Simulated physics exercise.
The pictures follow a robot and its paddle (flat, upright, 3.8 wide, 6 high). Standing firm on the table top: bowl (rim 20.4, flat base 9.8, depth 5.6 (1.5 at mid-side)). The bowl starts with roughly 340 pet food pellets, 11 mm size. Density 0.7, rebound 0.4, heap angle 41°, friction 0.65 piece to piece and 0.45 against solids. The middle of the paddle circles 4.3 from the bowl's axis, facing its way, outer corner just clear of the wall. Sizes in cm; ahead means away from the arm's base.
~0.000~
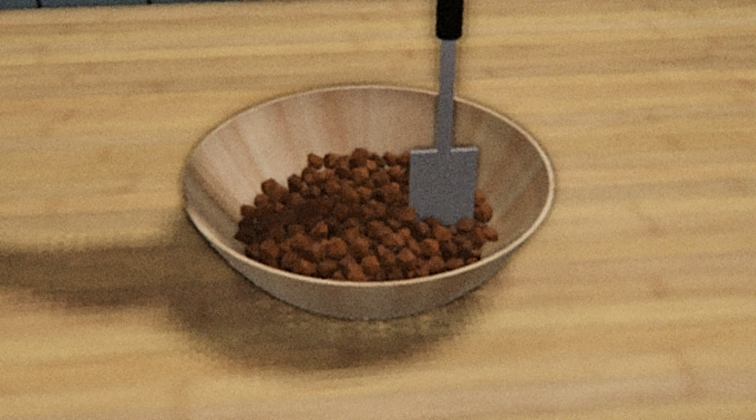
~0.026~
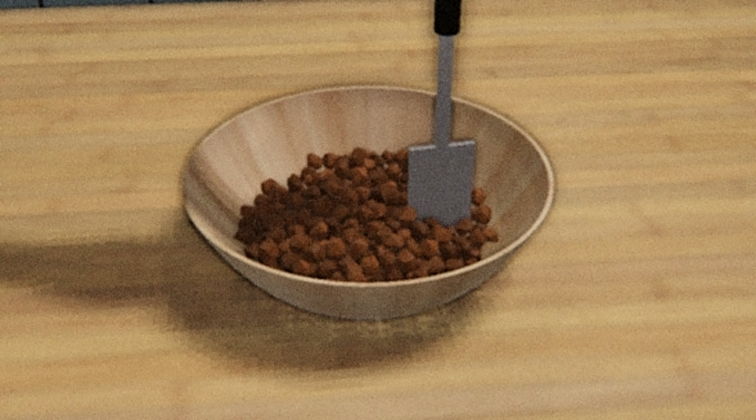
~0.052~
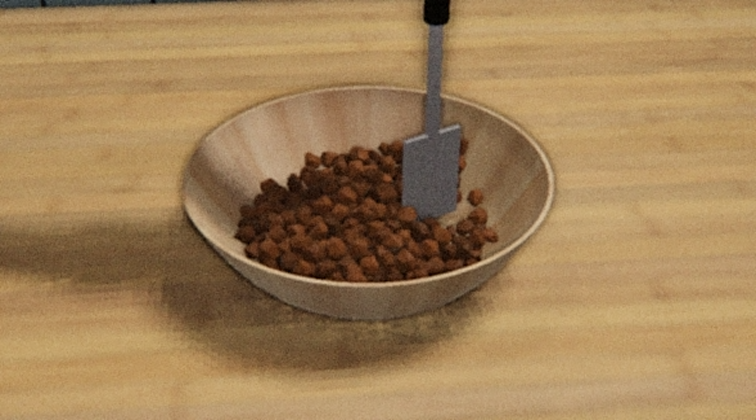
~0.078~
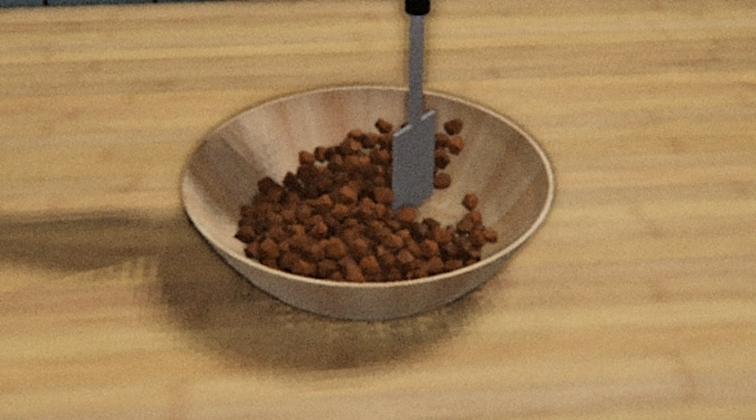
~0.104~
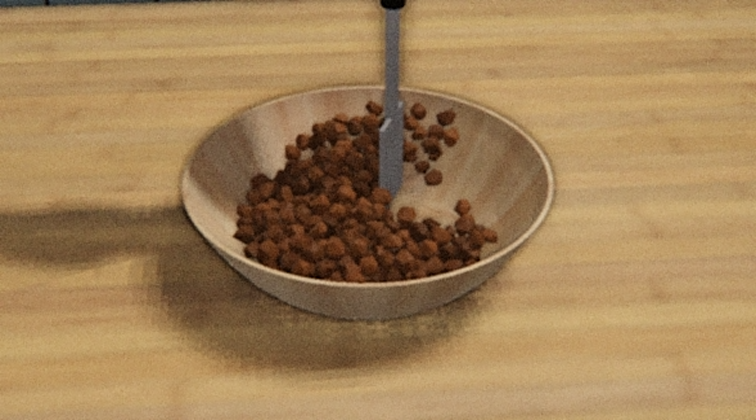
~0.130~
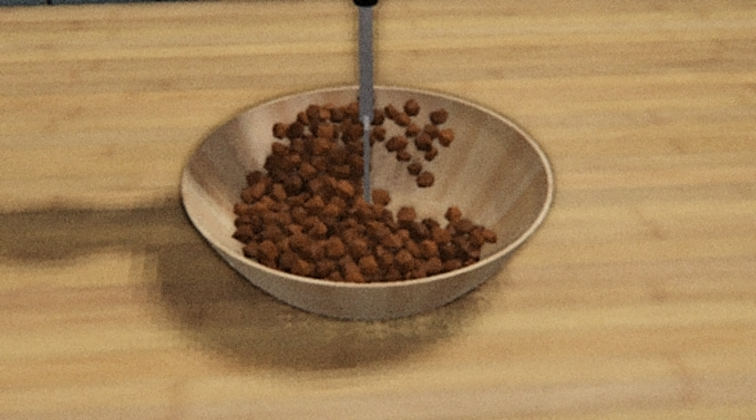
A metal paddle sweeps leftward through brown pellets in a wooden bowl, turning edge-on as it pushes them.
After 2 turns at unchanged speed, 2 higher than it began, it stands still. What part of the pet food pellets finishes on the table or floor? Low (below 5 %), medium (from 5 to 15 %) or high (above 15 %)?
On the table or floor the share is medium, from 5 to 15 %.
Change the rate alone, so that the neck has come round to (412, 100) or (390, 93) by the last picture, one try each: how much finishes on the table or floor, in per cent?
Some 0 and 5 per cent.
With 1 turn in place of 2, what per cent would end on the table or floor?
In that case some 5 per cent.
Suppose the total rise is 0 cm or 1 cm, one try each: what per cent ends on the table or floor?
Some 20 and 10 per cent.
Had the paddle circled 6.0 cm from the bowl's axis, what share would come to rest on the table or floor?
Then about 15 per cent.
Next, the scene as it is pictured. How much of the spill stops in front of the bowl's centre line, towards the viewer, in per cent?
About 70 per cent.
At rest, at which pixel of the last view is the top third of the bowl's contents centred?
Near (386, 192).
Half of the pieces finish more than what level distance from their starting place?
Some 7 cm.
After 0.44 s, 334° round, highest piece 7 above the table; 322 in the bowl, 14 on the table or floor, 8 in flight or on the tool.
After 0.75 s, 221° round, highest piece 7 above the table; 313 in the bowl, 30 on the table or floor, 1 in flight or on the tool.
After 1.11 s, 0° round, highest piece 5 above the table; 313 in the bowl, 31 on the table or floor.
After 1.81 s, 0° round, highest piece 5 above the table; 313 in the bowl, 31 on the table or floor.
In the end, 313 in the bowl, 31 on the table or floor. That is 9 % on the table or floor.
